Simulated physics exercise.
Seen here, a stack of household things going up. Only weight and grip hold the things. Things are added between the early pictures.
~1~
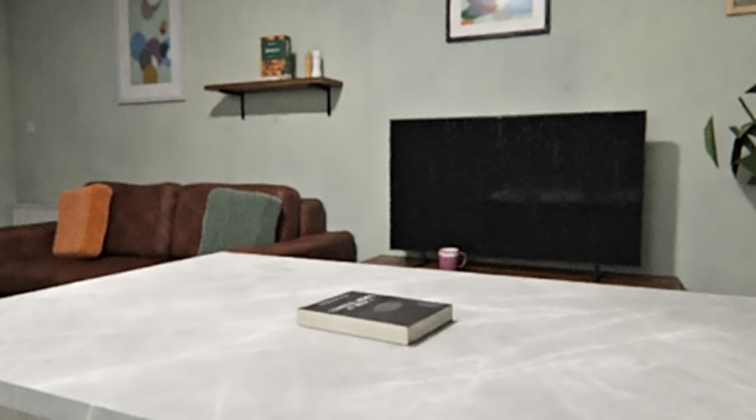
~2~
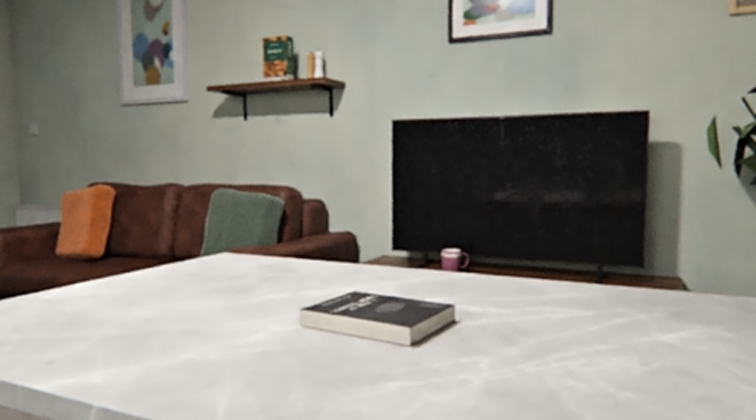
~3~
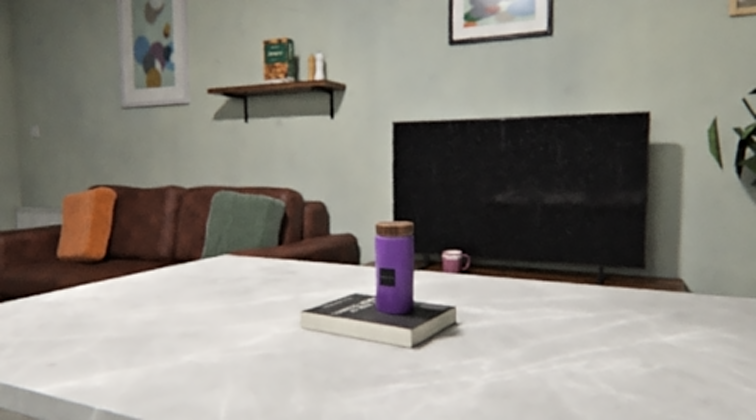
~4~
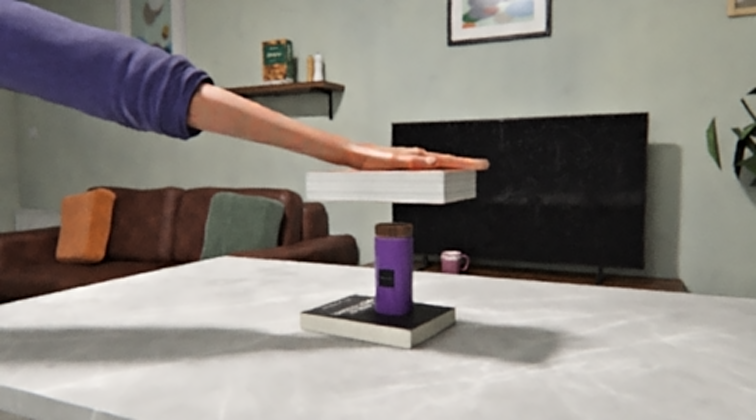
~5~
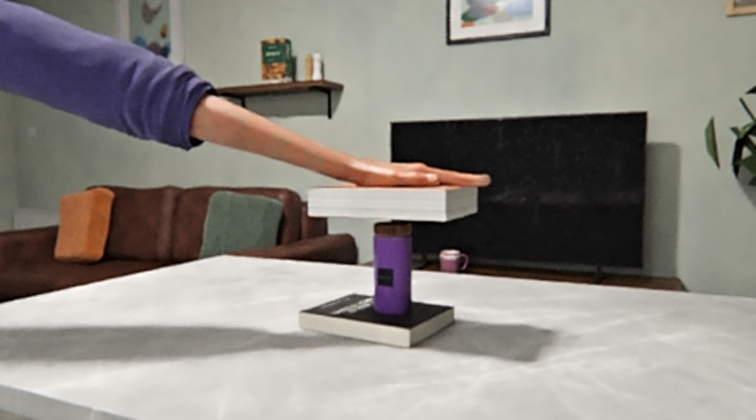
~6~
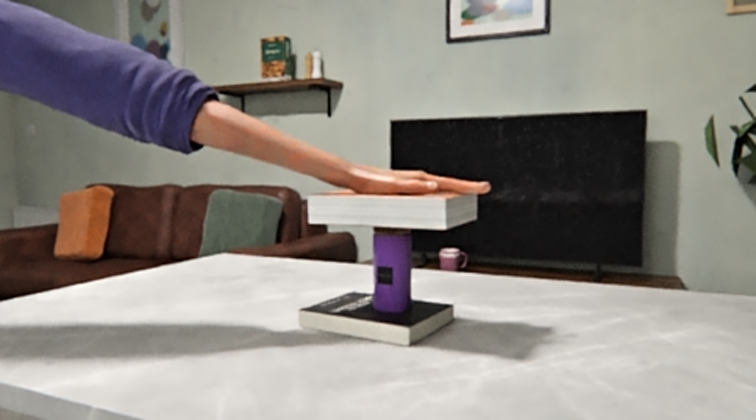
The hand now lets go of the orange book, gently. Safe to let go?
Outcome: The pile holds.
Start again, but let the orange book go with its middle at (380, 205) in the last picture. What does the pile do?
Then it keeps its balance.
Then, 0.50 s later than the last frame, all is still.
Then, 1.00 s later than the last frame, orange book resting near (394, 208).
When it is over, all 3 as before. End places, in pixels of the last picture, orange book near (394, 208). The pile keeps its balance.
